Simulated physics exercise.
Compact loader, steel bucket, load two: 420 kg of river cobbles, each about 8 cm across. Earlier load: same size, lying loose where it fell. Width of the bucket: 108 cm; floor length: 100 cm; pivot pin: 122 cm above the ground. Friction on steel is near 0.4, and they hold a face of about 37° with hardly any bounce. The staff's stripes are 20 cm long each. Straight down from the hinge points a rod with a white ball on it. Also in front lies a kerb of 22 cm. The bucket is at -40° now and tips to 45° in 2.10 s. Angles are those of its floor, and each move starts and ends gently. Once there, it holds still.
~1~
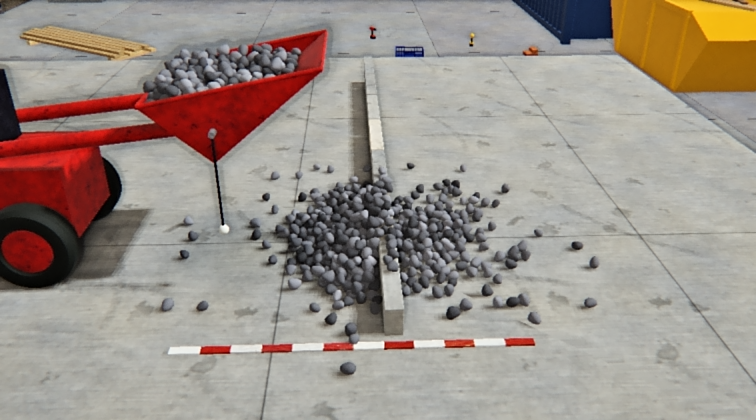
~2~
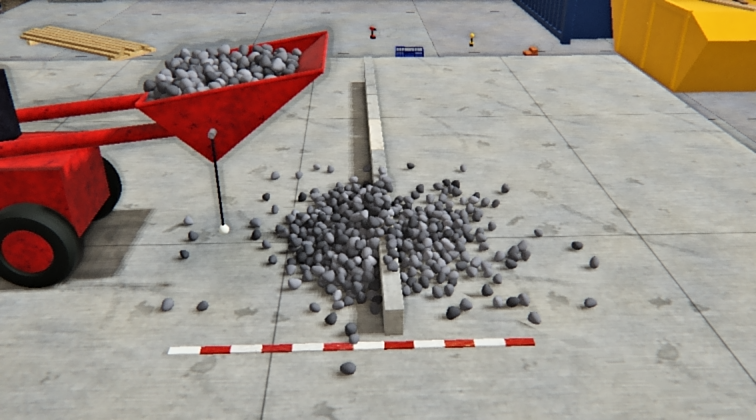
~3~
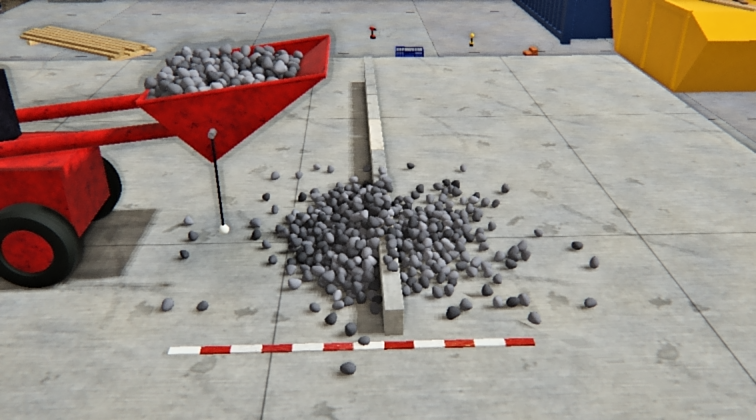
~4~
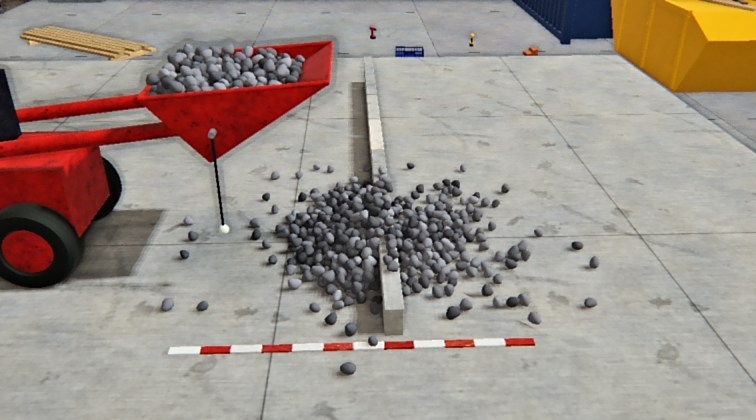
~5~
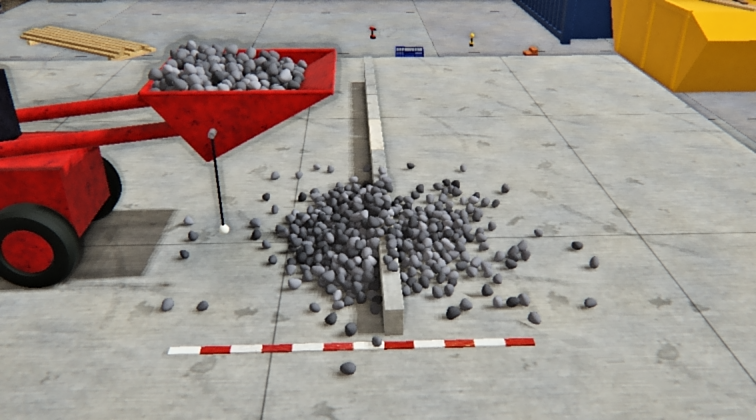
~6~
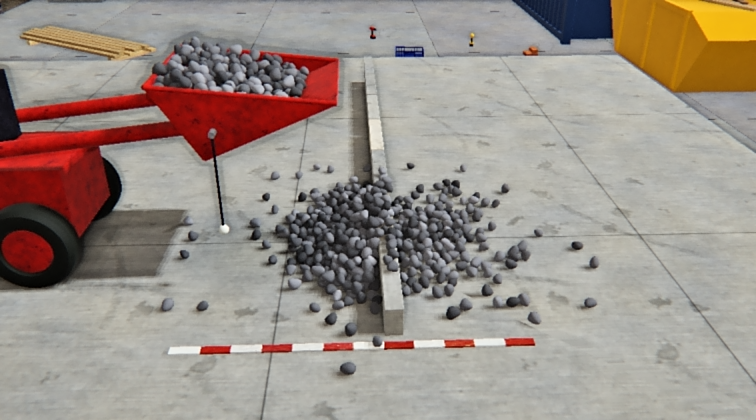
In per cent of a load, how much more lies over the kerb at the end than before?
Some 5 per cent more.
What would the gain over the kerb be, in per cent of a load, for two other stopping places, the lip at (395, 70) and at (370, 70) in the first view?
Case one about 85 %, case two about 50 %.
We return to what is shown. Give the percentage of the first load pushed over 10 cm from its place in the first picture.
Around 15 in a hundred.
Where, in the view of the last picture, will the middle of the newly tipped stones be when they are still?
I'd point to about (329, 226).
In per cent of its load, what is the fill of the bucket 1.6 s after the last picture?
Close to 10 in a hundred.
Then, 1.0 s after the last picture the floor is at 32°; in per cent of one load, 96 in the bucket, 73 on this side of the kerb, 32 over the kerb; the foremost stones are at (541, 240).
Then, 1.6 s after the last picture the floor is at 45°; in per cent of one load, 11 in the bucket, 157 on this side of the kerb, 34 over the kerb; the foremost stones are at (541, 240).
Then, 1.9 s after the last picture the floor is at 45°; in per cent of one load, 0 in the bucket, 165 on this side of the kerb, 37 over the kerb; the foremost stones are at (541, 240).
Then, 4.6 s after the last picture the floor is at 45°; in per cent of one load, 0 in the bucket, 164 on this side of the kerb, 38 over the kerb; the foremost stones are at (541, 240). Net gain over the kerb, 5.
